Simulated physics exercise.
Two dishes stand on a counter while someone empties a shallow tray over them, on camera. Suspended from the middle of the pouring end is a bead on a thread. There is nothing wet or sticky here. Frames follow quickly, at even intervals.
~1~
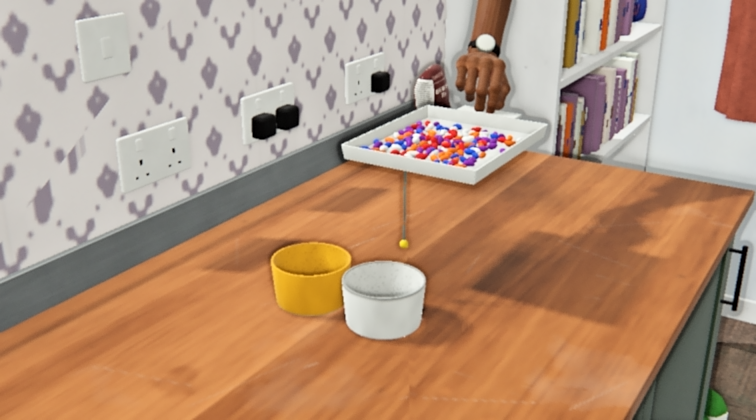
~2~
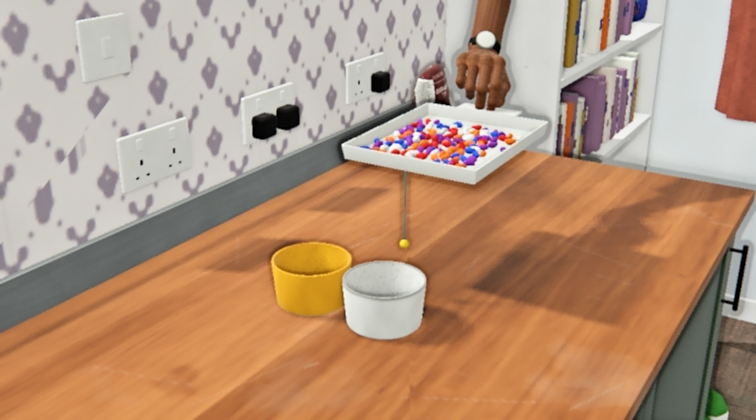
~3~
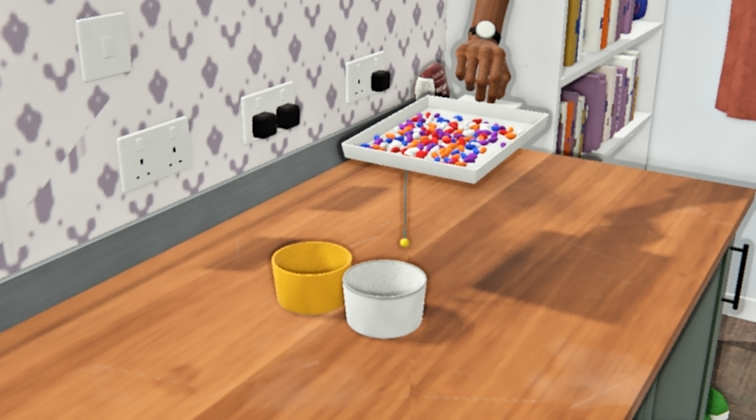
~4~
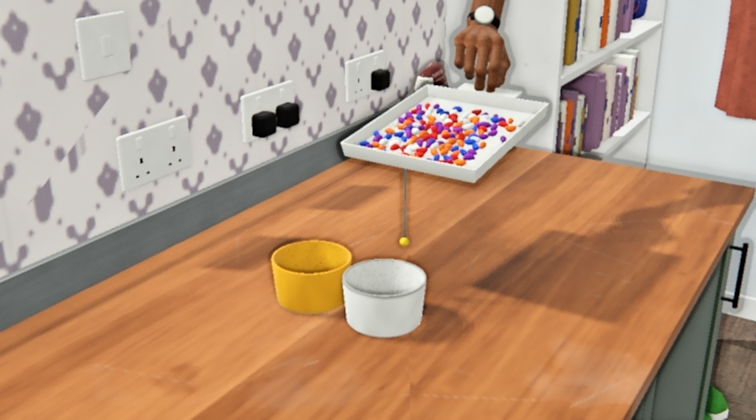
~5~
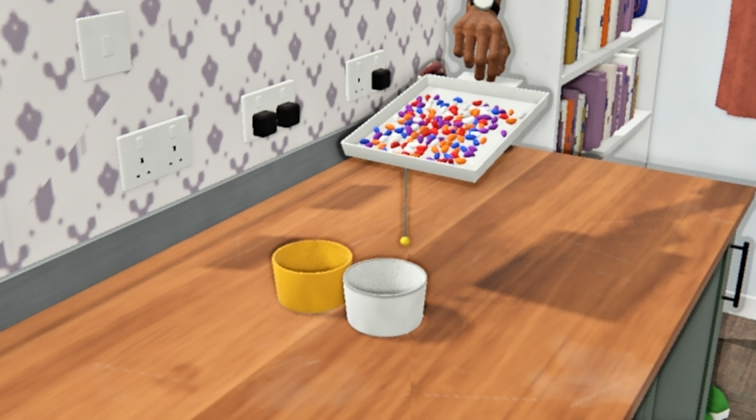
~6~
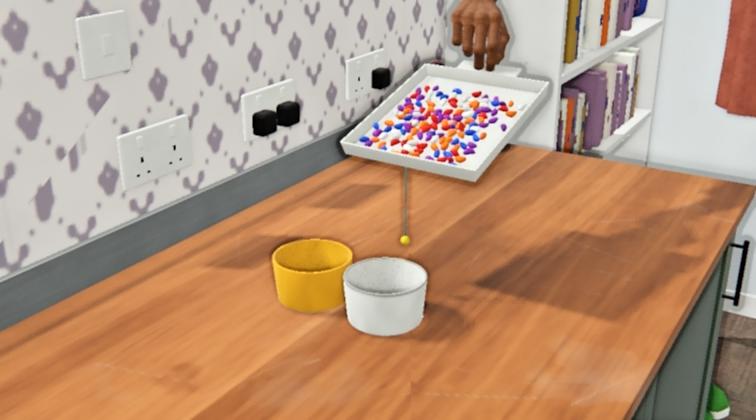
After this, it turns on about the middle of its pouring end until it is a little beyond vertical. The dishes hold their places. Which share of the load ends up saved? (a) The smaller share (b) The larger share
Option b: The larger share.
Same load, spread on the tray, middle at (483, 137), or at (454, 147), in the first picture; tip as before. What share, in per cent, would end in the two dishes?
Roughly 50 per cent, then 60 per cent.
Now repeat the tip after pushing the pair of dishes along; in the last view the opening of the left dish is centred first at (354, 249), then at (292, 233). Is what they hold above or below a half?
Well, a majority share the first time and a minority share the next.
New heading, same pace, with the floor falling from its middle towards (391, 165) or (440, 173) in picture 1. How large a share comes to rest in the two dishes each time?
70 % and 30 %.
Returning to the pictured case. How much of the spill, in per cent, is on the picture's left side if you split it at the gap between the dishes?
It works out at some 10 percent.
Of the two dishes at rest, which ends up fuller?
The one to the right.
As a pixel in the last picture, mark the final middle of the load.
(384, 312).
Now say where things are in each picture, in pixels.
The first picture shows corners of the pouring end near (345, 145) and (474, 169), level; middle of the load near (445, 145), jelly beans; left dish near (288, 291); right dish near (362, 313); bead on its thread near (404, 244).
The second picture shows corners of the pouring end near (345, 145) and (475, 169), level; middle of the load near (445, 144).
The third picture shows corners of the pouring end near (345, 143) and (475, 169), tipped barely, level across its low end; middle of the load near (445, 140).
The fourth picture shows corners of the pouring end near (344, 142) and (474, 169), tipped a little, level across its low end; middle of the load near (445, 135).
The fifth picture shows corners of the pouring end near (344, 142) and (474, 169), tipped a little, level across its low end; middle of the load near (445, 129).
The sixth picture shows corners of the pouring end near (344, 141) and (474, 169), tipped clearly, level across its low end; middle of the load near (445, 124); left dish near (290, 288); right dish near (364, 310).
Shortly afterwards, tray tipped steeply; all but a few on the tray; only a few in the air.
Next, tray tipped right over; all but a few on the tray; only a few in the right dish; only a few outside both.
Some moments later, tray tipped past a quarter turn; near half in the right dish; near a quarter in the left dish; near a quarter outside both.
In the end, tray tipped past a quarter turn; near half in the right dish; near a quarter in the left dish; near a quarter outside both.
